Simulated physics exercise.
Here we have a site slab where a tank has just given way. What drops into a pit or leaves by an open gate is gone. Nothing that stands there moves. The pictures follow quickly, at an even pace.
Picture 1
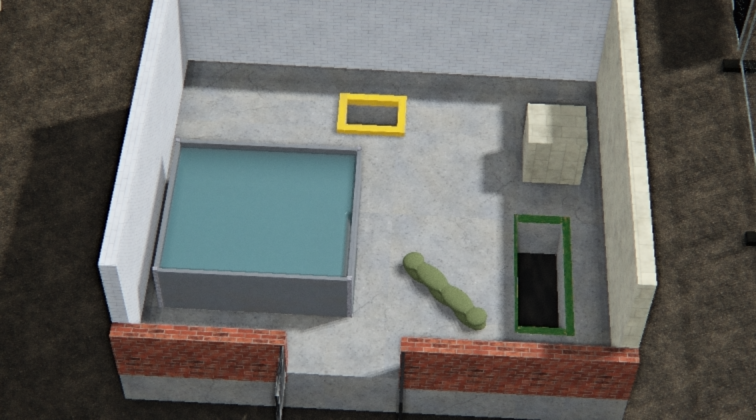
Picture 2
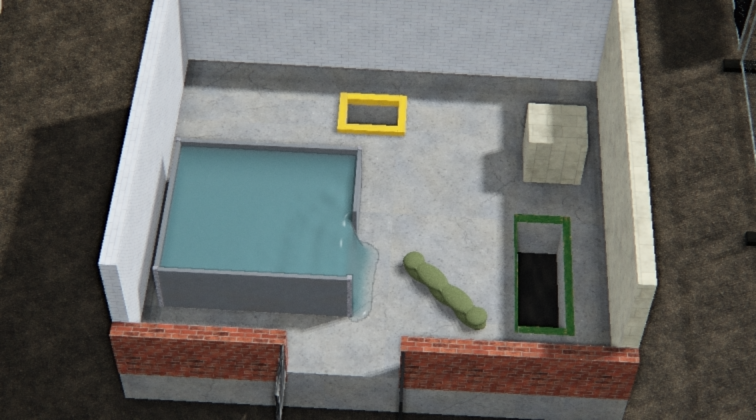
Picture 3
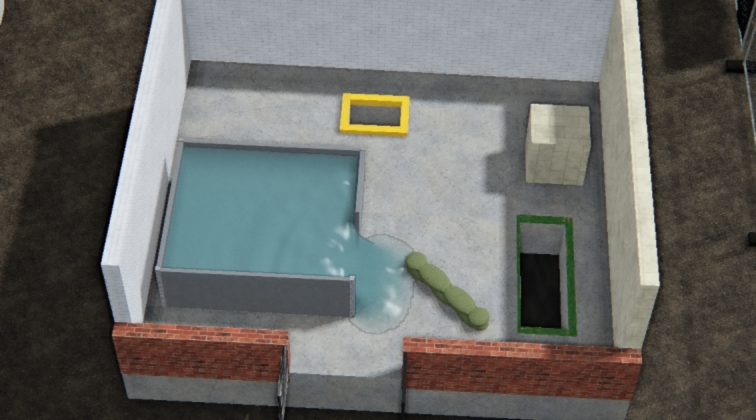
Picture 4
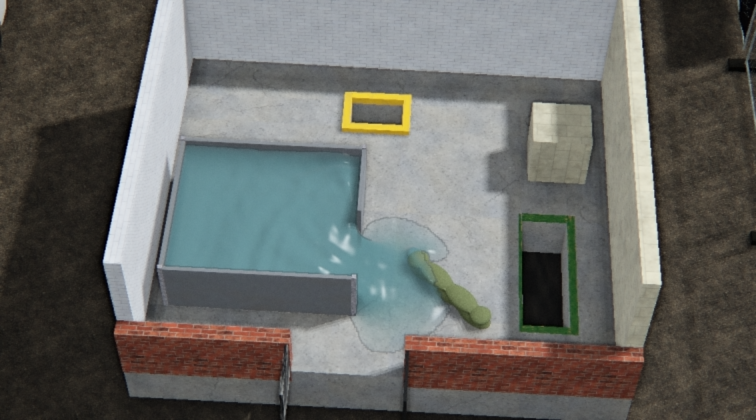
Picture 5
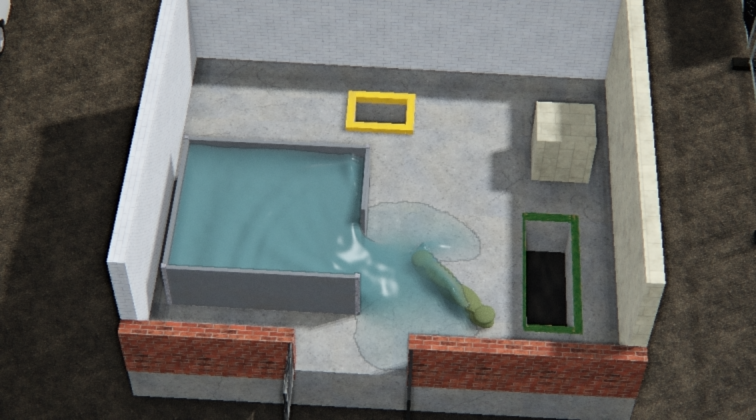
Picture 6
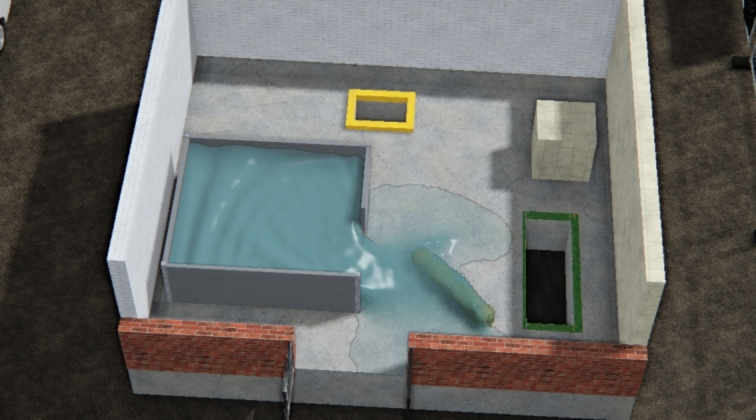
Water pours from a gap in the right side of a grey tank on a walled concrete slab, seen from high above as the view drifts very slightly. The tank fills the left, with a yellow-framed opening behind, a pale block and green-edged pit at right, and brick walls in front. The water spreads rightward across the floor, washing over and around a lumpy green barrier while ripples cross the tank.
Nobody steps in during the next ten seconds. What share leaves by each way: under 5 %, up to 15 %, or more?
One by one: The gate takes between 5 and 15 %; the green pit takes more than 15 %; the yellow pit takes less than 5 %.
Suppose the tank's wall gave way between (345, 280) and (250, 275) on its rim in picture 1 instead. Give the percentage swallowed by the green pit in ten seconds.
Parts in a hundred: Green 2.
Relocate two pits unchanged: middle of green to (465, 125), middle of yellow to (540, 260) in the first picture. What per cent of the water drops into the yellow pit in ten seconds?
Roughly, in per cent: Yellow 12.
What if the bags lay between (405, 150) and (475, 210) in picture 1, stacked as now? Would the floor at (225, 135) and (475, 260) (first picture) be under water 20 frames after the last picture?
As listed: Clear, under water.
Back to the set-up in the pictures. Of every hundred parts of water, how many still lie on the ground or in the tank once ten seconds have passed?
I make it 50 per cent.
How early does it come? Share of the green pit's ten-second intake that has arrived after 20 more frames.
About 40 per cent.
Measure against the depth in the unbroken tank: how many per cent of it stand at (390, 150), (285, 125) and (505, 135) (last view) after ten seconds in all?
Roughly 6, 2 and 6 per cent, in turn.
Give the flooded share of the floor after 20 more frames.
Near 55 in a hundred.
A moment on, water covers 30 % of the floor; the gate 0 %, the green pit 1 %, the yellow pit 0 %.
Next, water covers 45 % of the floor; the gate 1 %, the green pit 6 %, the yellow pit 0 %.
Then, water covers 55 % of the floor; the gate 2 %, the green pit 16 %, the yellow pit 0 %.
Later, water covers 70 % of the floor; the gate 6 %, the green pit 29 %, the yellow pit 0 %.
In the end, water covers 95 % of the floor; the gate 10 %, the green pit 41 %, the yellow pit 0 %.
